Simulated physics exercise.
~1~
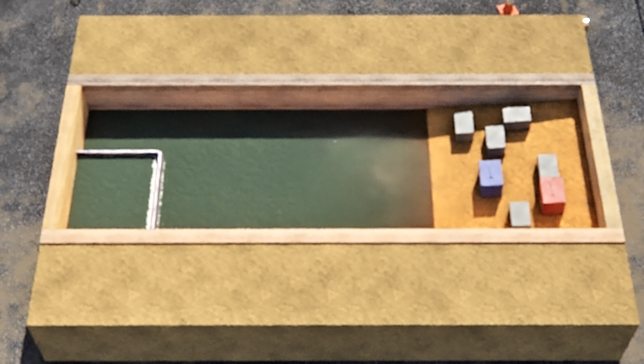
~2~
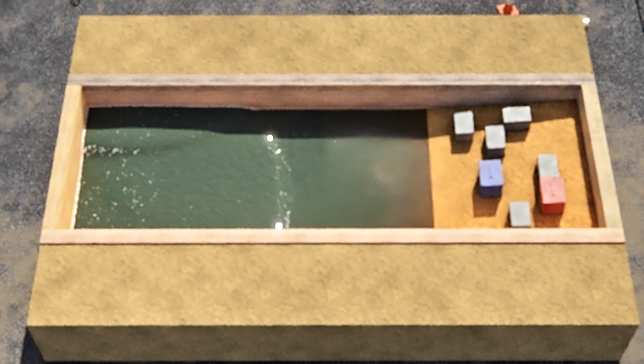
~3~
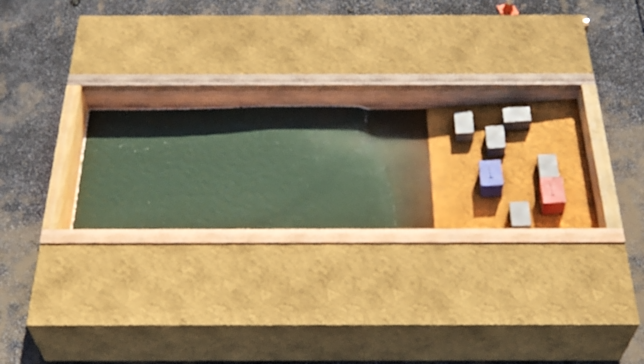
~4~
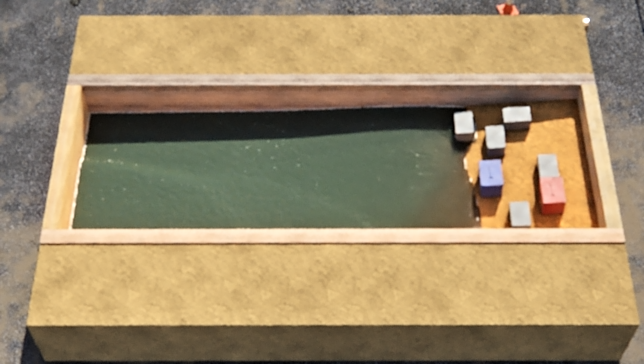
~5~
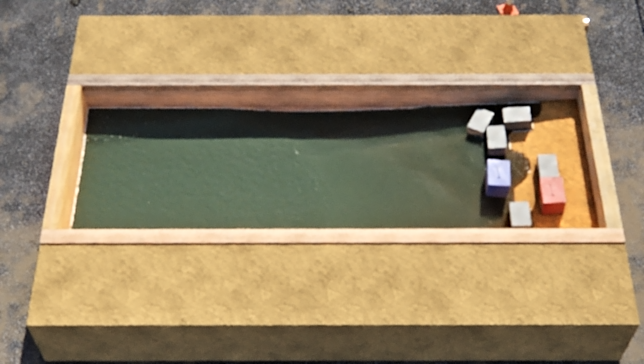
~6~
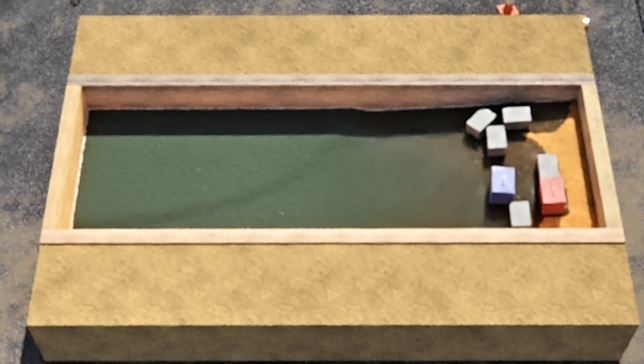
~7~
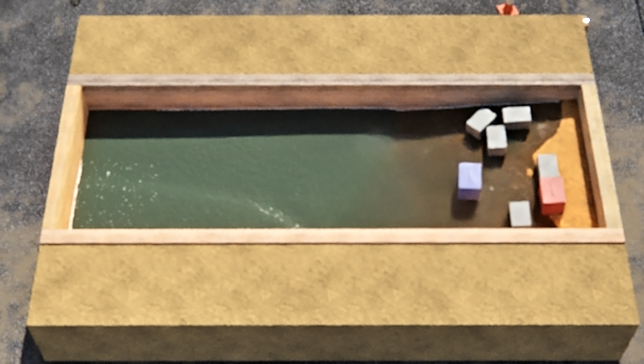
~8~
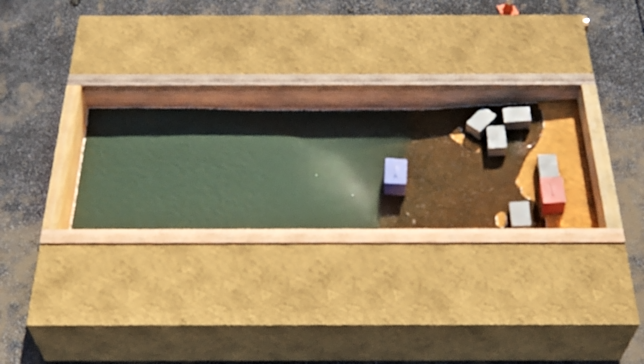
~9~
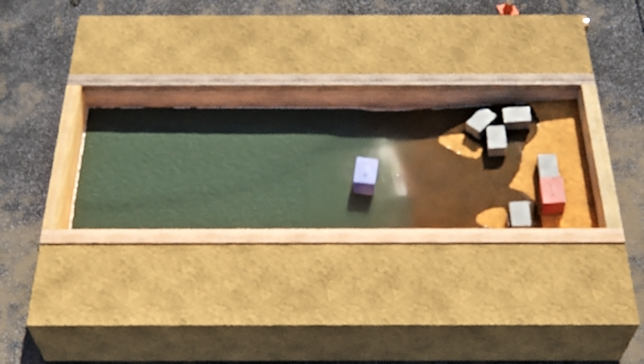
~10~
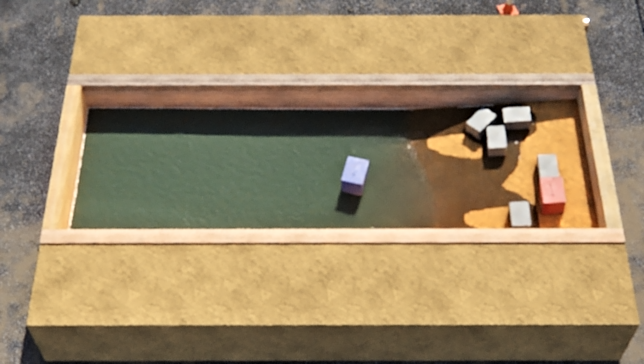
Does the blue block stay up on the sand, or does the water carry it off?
The water carries the blue block off to the left, leaving it out on the green water. The red block holds its place on the sand.
Walled basin of green water surging right over sand, nudging a few blocks, then draining back and carrying the blue one left.
